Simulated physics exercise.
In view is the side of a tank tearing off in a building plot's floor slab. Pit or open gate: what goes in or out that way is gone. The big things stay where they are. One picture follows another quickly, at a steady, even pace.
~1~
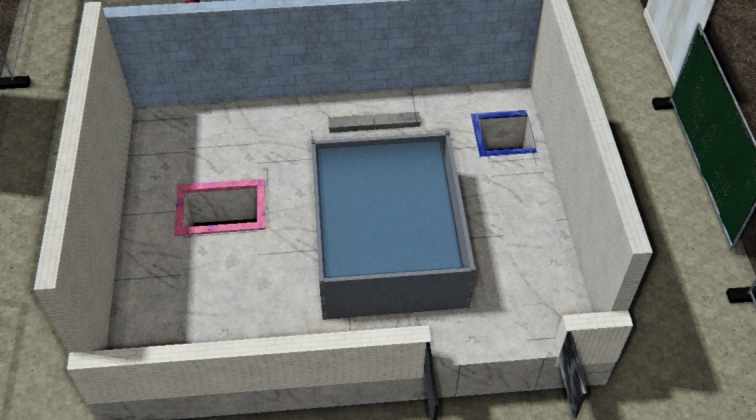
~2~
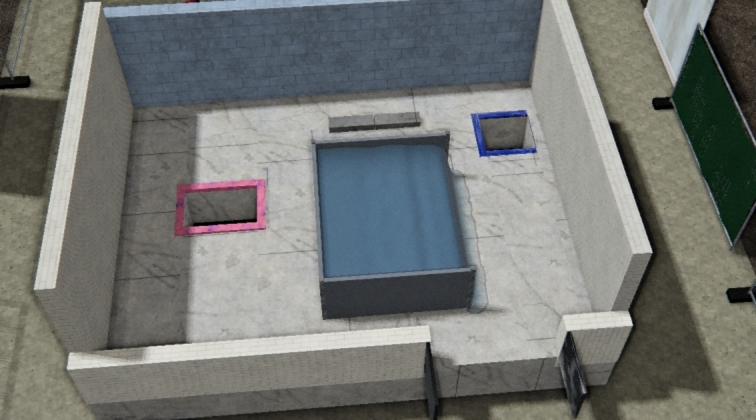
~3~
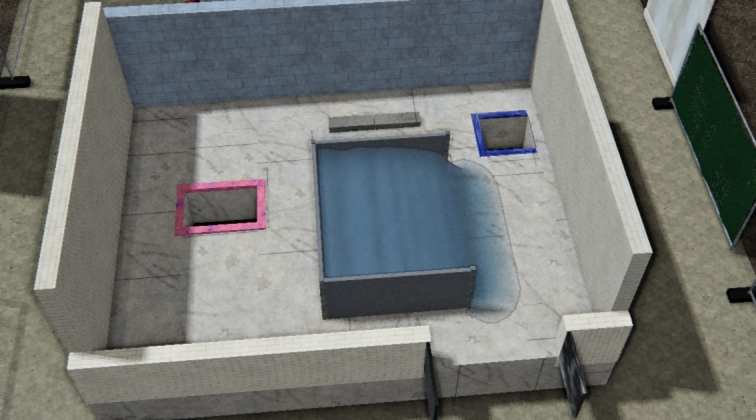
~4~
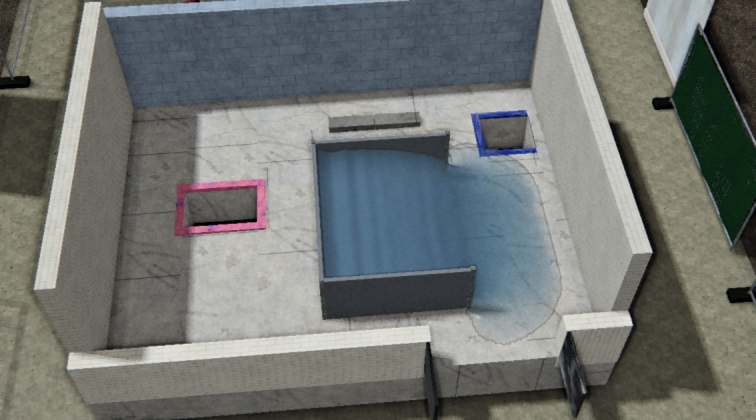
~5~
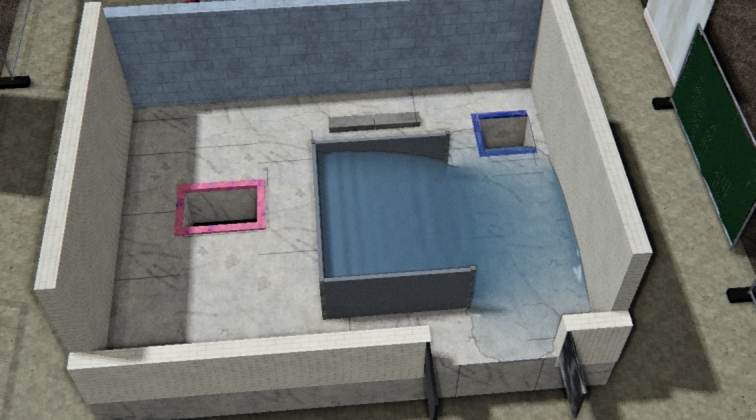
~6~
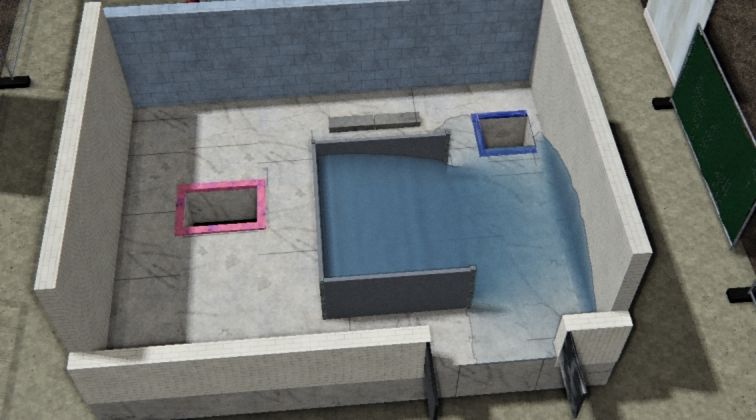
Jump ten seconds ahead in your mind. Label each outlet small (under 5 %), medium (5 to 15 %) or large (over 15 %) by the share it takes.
Labels: Gate: Large, pink pit: Small, blue pit: Large.
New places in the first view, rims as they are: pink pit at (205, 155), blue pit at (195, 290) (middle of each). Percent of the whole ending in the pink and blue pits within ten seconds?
The pink pit takes 10 per cent, and the blue pit takes 8 per cent.
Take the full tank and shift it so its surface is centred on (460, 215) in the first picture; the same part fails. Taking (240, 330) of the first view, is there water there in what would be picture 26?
Outcome noted: Waterlogged.
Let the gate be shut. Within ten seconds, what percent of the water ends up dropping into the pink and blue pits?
Roughly pink 2 %, blue 45 %.
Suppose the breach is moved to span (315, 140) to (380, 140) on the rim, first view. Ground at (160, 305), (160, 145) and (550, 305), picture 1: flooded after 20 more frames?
The first would be drenched, the second drenched and the third still unwetted.
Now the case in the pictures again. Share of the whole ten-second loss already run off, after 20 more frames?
Around 55 percent.
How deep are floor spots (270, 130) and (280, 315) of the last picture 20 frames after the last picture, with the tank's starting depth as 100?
Roughly 0 in a hundred, then 2 in a hundred.
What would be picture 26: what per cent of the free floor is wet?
My guess is around 45 in a hundred.
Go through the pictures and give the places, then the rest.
In the first frame, still water in the water tank at (389, 206).
In the second frame, the front is at (472, 311), out from the gap at (454, 226).
In the third frame, water pours out at (454, 226) and has run to (498, 316).
In the fourth frame, the front is at a hidden place, out from the gap at (454, 228).
In the fifth frame, the front is at a hidden place, out from the gap at (454, 229).
In the sixth frame, the front is at a hidden place, out from the gap at (454, 229).
A moment on, water covers 25 % of the floor; the gate 1 %, the pink pit 0 %, the blue pit 4 %.
Next, water covers 30 % of the floor; the gate 4 %, the pink pit 0 %, the blue pit 14 %.
Then, water covers 45 % of the floor; the gate 14 %, the pink pit 0 %, the blue pit 24 %.
Later, water covers 70 % of the floor; the gate 21 %, the pink pit 0 %, the blue pit 32 %.
In the end, water covers 70 % of the floor; the gate 26 %, the pink pit 0 %, the blue pit 40 %.
